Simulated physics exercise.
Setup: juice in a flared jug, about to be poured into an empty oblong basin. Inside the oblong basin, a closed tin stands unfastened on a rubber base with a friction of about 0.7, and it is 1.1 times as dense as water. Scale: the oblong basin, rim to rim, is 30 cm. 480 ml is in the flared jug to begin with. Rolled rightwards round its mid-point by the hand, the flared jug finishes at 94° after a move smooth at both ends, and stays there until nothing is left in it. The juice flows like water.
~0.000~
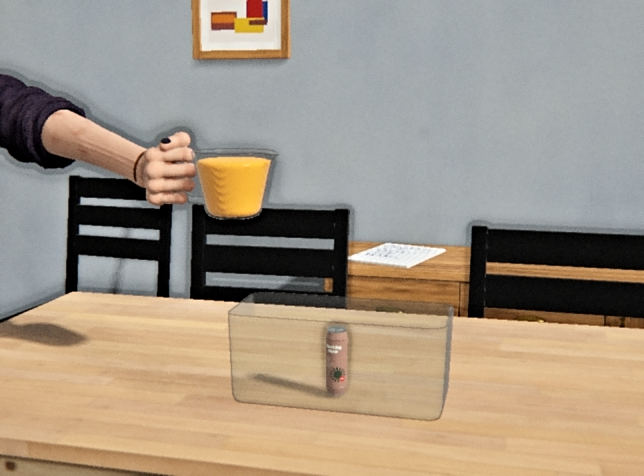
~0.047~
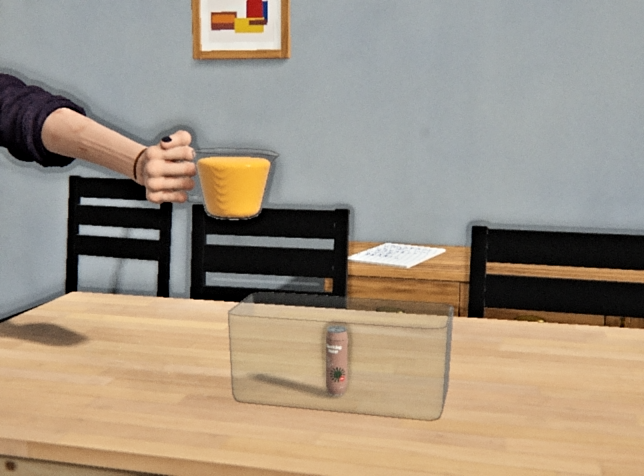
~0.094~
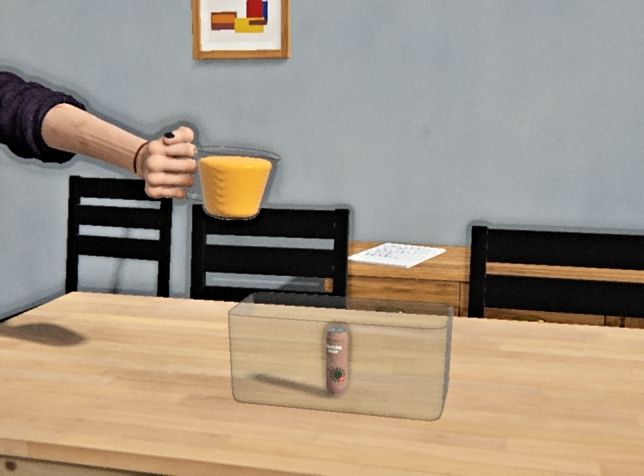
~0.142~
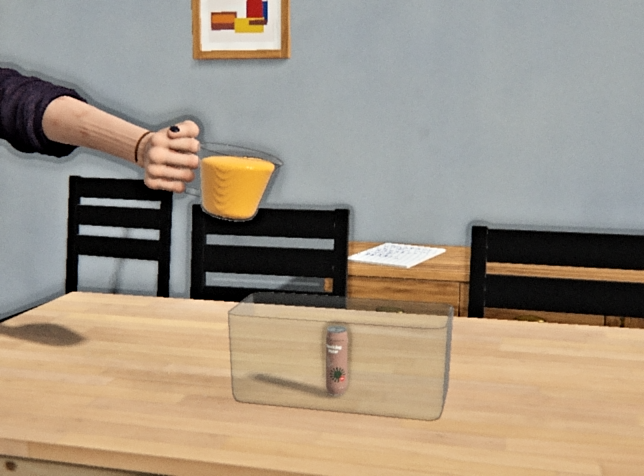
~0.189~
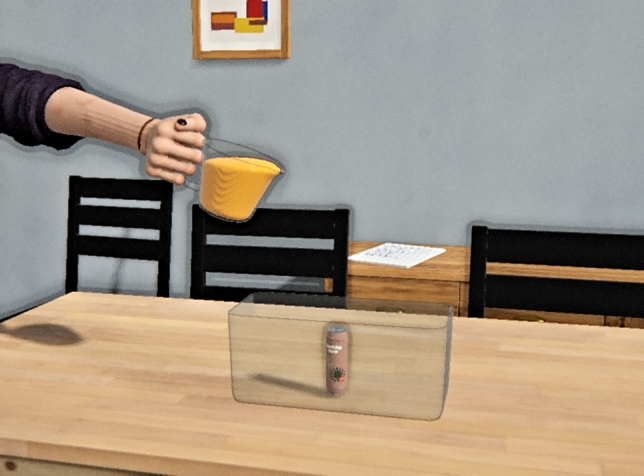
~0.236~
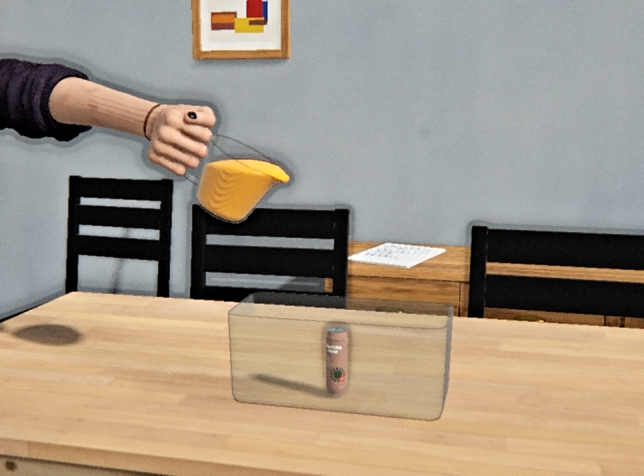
In a room with a wooden table and black chairs, a hand held a clear jug of orange juice above a see-through basin with a small can inside, then gradually tilted it rightwards.
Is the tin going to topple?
Yes.
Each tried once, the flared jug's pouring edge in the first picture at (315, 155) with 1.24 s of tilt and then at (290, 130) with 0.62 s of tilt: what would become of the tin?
First it stays on its base; then it stays on its base.
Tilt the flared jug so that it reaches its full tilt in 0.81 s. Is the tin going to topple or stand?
In that case the tin overturns.
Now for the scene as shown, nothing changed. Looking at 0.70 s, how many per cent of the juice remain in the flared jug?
About 8 per cent.
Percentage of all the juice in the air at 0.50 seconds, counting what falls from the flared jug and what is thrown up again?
Estimate: Some 40 % of the total.
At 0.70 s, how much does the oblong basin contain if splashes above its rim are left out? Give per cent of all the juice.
It works out near 74 per cent.
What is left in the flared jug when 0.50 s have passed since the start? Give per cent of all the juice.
Roughly 44 percent.
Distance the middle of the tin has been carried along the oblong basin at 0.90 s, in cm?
Around 6 cm.
Then, 0.50 s in, the tilt is 86° and 44 per cent is still to pour; the tin stands where it began.
Then, 0.70 s in, the tilt is 94° and 8 per cent is still to pour; the tin stands 1 cm from where it began.
Then, 0.90 s in, the tilt is 94° and 1 per cent is still to pour; the tin leans 53°.
Then, 1.12 s in, the tilt is 94° and 0 per cent is still to pour; the tin lies on its side.
Finally, the tin lies on its side.
